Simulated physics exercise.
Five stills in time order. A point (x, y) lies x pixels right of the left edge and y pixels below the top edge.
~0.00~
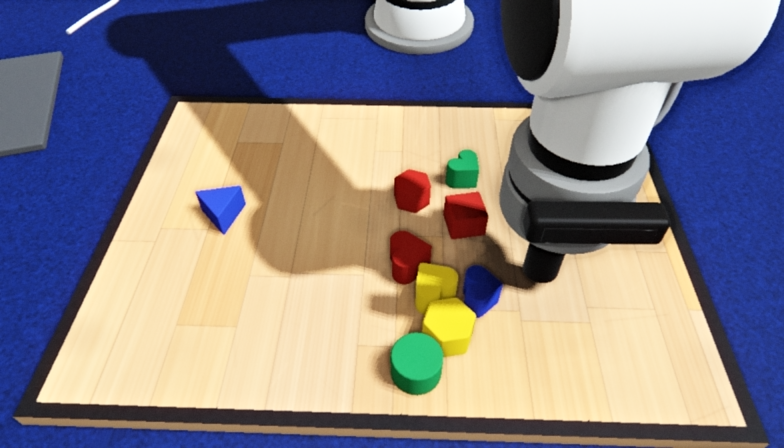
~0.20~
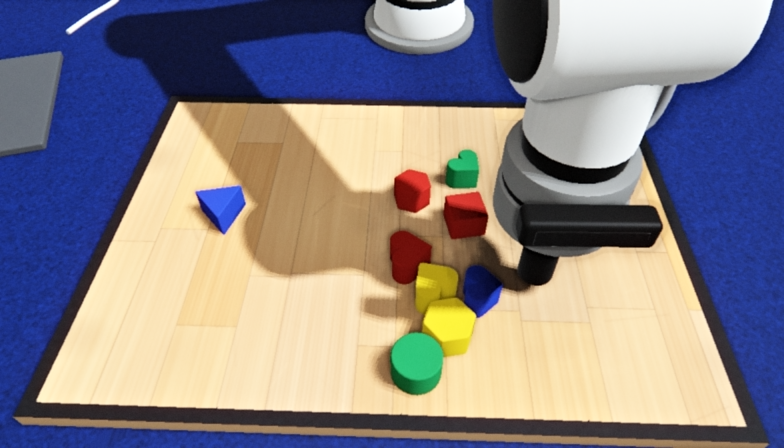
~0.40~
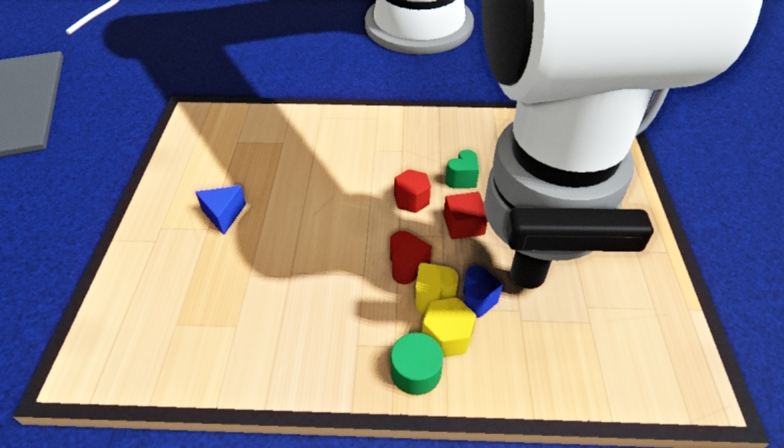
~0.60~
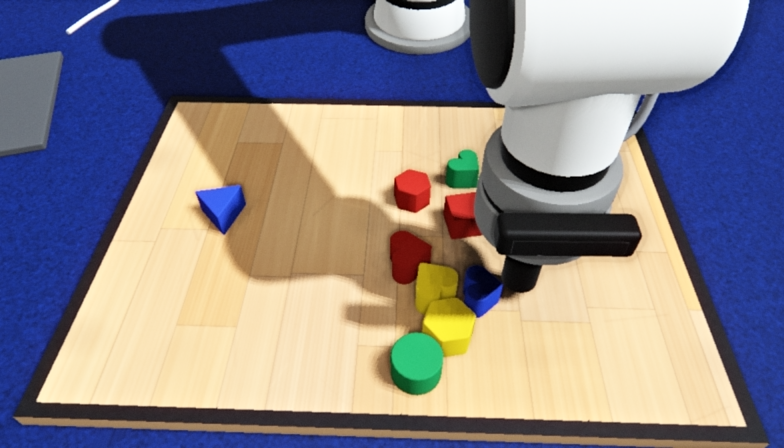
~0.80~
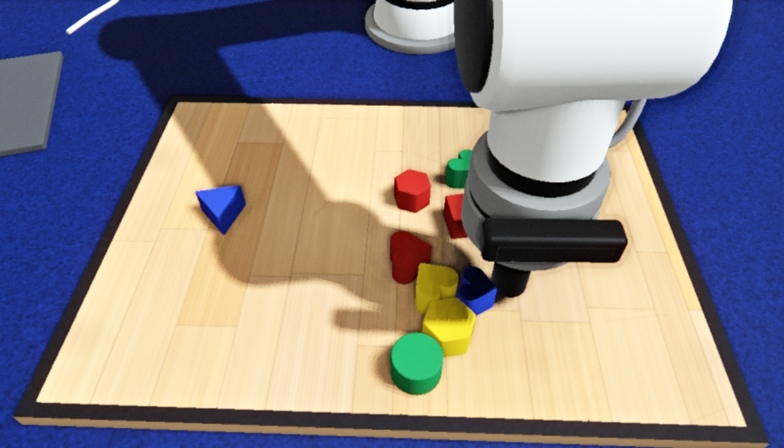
Robot arm moving its black post left across a wooden board, nudging a blue block slightly beside yellow blocks.
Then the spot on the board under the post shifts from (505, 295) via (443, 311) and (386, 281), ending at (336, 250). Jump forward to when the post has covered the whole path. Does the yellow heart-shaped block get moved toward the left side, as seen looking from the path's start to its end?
Short answer: Yes.
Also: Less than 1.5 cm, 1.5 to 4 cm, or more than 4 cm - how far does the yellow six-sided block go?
It will move between 1.5 and 4 cm.
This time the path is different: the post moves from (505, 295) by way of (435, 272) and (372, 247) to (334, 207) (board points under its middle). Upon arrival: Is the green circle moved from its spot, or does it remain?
The green circle will stay where it is.
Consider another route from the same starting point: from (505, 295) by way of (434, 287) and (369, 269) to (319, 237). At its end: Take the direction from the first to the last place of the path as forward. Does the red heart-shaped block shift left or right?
It shifts to the right.
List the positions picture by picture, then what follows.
Post's lower end at (540, 270); red heart-shaped block at (408, 247); green circle at (417, 355); yellow heart-shaped block at (435, 279); yellow six-sided block at (450, 318); blue heart-shaped block at (482, 282), in the first picture.
Post at (535, 272); blocks still, in the second picture.
Post at (528, 275); blocks still, in the third picture.
Post at (519, 279); blocks still, in the fourth picture.
Post at (508, 283); red heart-shaped block at (408, 247); green circle at (417, 355); yellow heart-shaped block at (435, 279); yellow six-sided block at (450, 318); blue heart-shaped block at (476, 284), in the fifth picture.
On the path given first. One third of the way, post at (444, 299); red heart-shaped block at (396, 243), turned 40° clockwise; green circle at (410, 372); yellow heart-shaped block at (384, 272); yellow six-sided block at (420, 325), turned 50° anticlockwise; blue heart-shaped block at (410, 287), turned 40° clockwise.
Two thirds of the way, post at (385, 269); red heart-shaped block at (390, 234), turned 70° clockwise; green circle at (410, 372); yellow heart-shaped block at (322, 256), turned 20° anticlockwise; yellow six-sided block at (413, 324), turned 65° anticlockwise; blue heart-shaped block at (351, 263), turned 20° clockwise.
At the end, post at (334, 238); red heart-shaped block at (387, 229), turned 85° clockwise; green circle at (410, 372); yellow heart-shaped block at (275, 253), turned 55° anticlockwise; yellow six-sided block at (413, 324), turned 65° anticlockwise; blue heart-shaped block at (305, 246), turned 15° anticlockwise.
